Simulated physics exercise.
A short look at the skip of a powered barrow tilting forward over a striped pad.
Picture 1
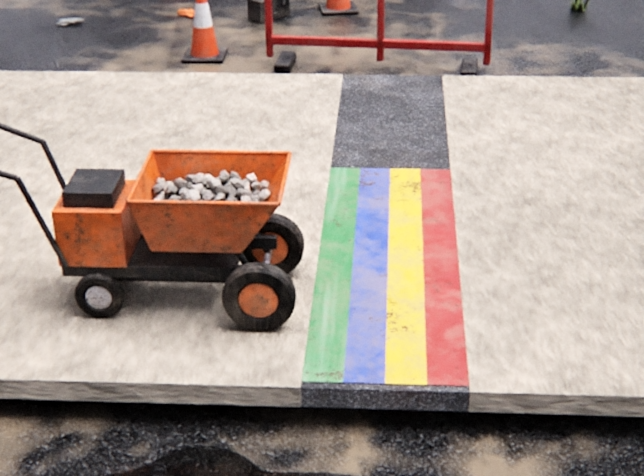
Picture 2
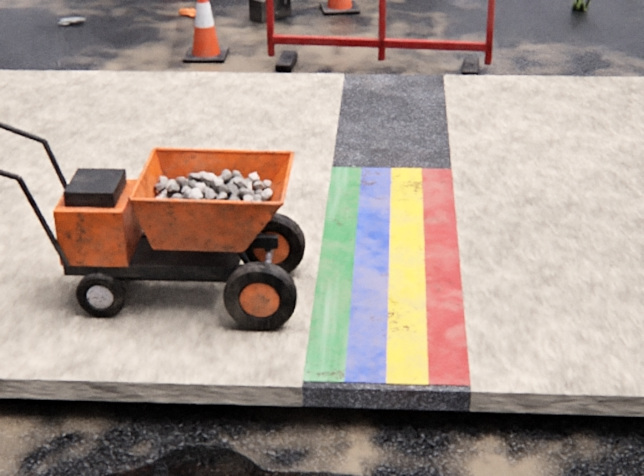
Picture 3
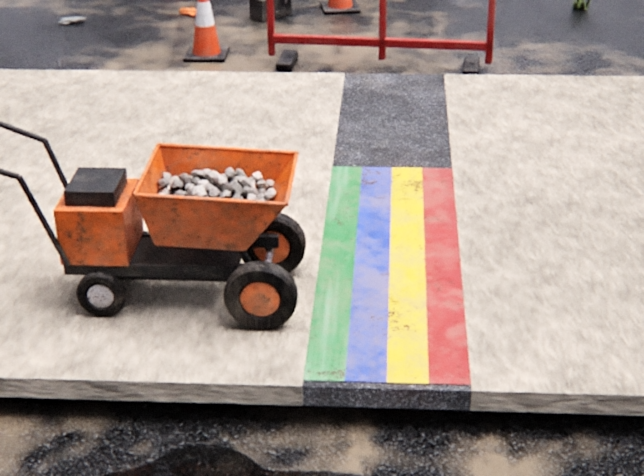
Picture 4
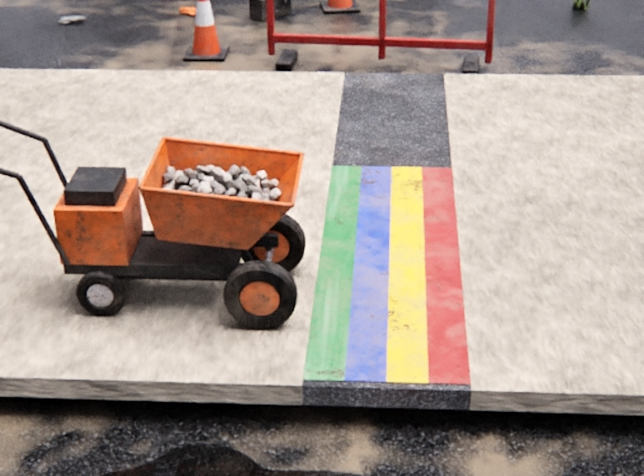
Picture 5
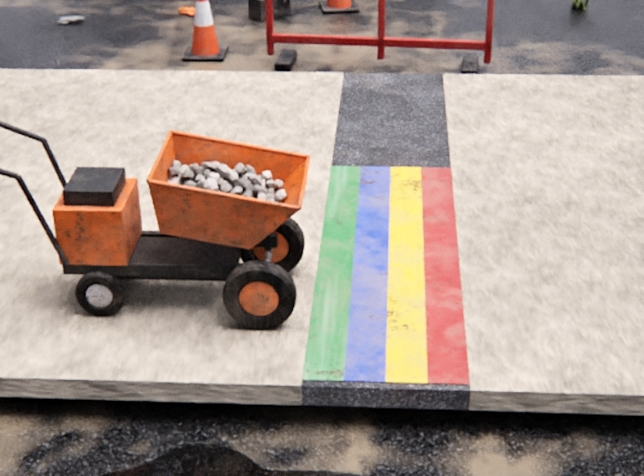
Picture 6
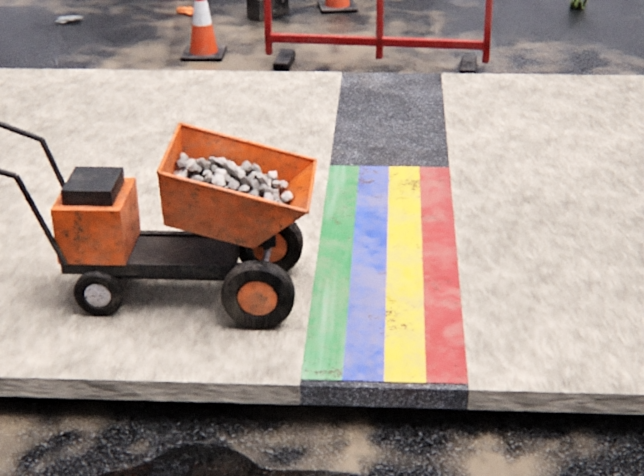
An orange barrow stands beside a striped pad as its stone-filled skip tilts gradually forward.
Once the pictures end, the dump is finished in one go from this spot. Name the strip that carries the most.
Most lies over the yellow band.
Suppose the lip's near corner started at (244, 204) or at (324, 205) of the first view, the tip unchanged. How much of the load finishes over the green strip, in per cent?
Near 20 % and 0 %.
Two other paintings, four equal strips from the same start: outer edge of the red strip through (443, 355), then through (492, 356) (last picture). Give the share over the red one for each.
Near 20 % and 10 %.
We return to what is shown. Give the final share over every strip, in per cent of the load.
Green strip near 0; blue strip near 25; yellow strip near 40; red strip near 20.
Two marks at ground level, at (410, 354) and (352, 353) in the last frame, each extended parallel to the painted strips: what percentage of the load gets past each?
First some 40, then 90 per cent.
Just after the last frame, skip tipped steeply; every one in the skip.
A moment on, skip tipped right over; almost all in the skip; just a few over the blue strip; about a tenth over the yellow strip.
Further on, skip tipped right over; roughly a quarter in the skip; just a few over the green strip; roughly a quarter over the blue strip; roughly a third over the yellow strip; roughly a quarter over the red strip; about a tenth off the paint.
When it is over, skip tipped right over; about a tenth in the skip; just a few over the green strip; roughly a quarter over the blue strip; roughly half over the yellow strip; roughly a quarter over the red strip; about a tenth off the paint.
